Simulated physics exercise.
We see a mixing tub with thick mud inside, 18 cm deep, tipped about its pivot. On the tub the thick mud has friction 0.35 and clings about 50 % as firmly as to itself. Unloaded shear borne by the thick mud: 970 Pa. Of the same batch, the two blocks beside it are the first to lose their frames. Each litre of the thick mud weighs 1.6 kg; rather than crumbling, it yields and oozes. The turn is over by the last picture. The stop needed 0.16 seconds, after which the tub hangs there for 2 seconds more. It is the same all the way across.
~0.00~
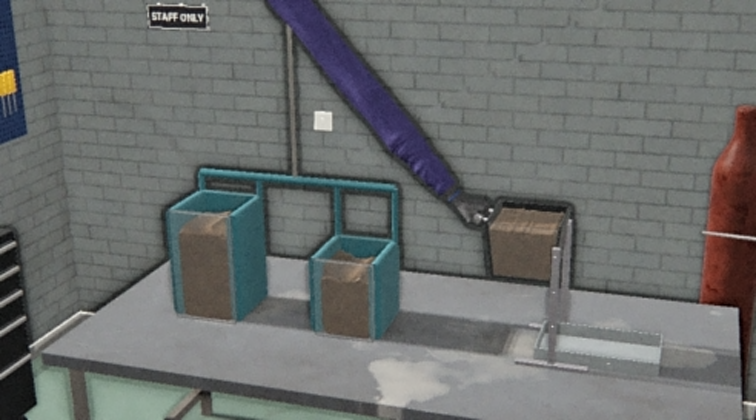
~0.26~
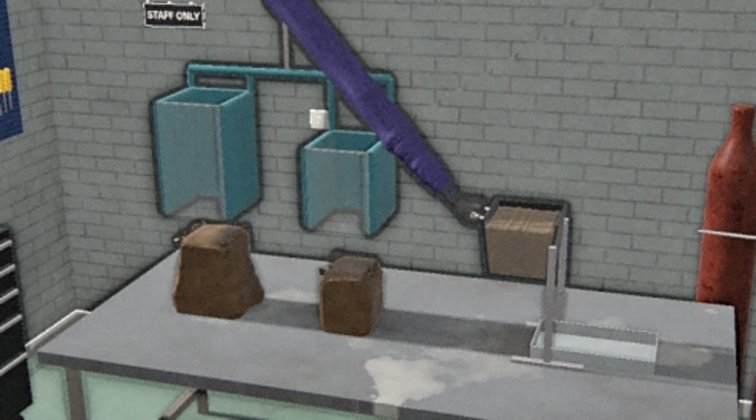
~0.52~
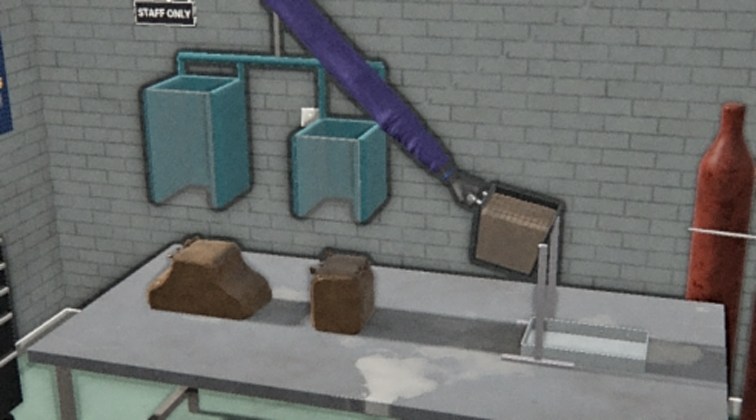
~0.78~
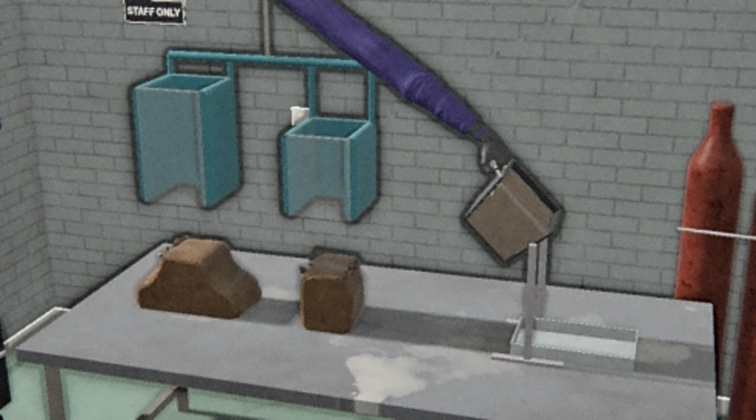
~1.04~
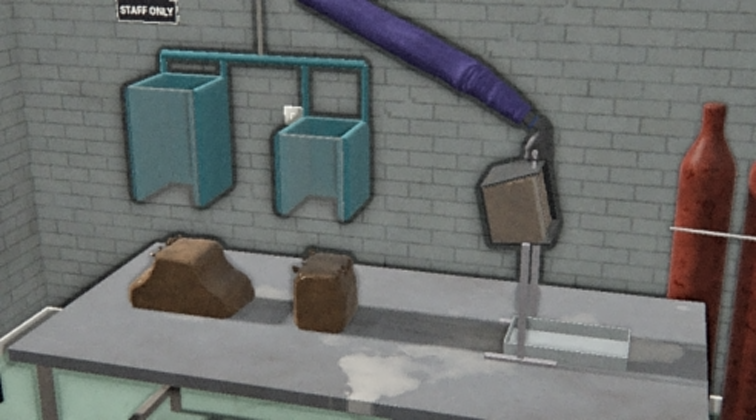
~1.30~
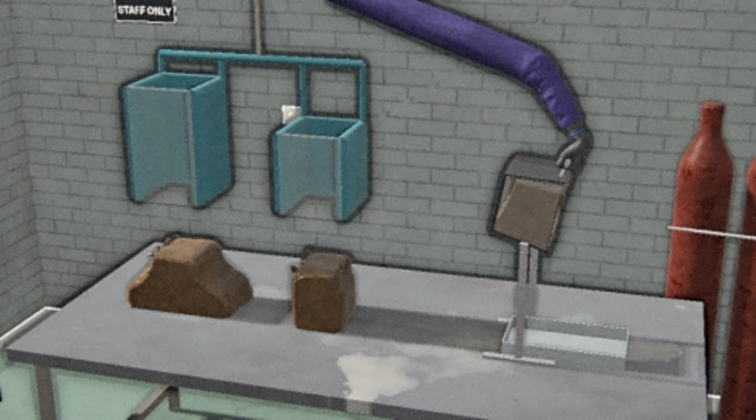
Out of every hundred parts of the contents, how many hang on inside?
Some 0 in every hundred.
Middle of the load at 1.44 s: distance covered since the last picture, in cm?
5 cm.
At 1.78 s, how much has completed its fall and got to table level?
About 14 %.
After 1.44 s, the tub is at 101 degrees and holds 76 %.
After 1.61 s, the tub is at 101 degrees and holds 32 %.
After 1.78 s, the tub is at 101 degrees and holds 0 %.
After 1.95 s, the tub is at 101 degrees and holds 0 %.
After 3.30 s, at the end, the tub is at 101 degrees and holds 0 %.
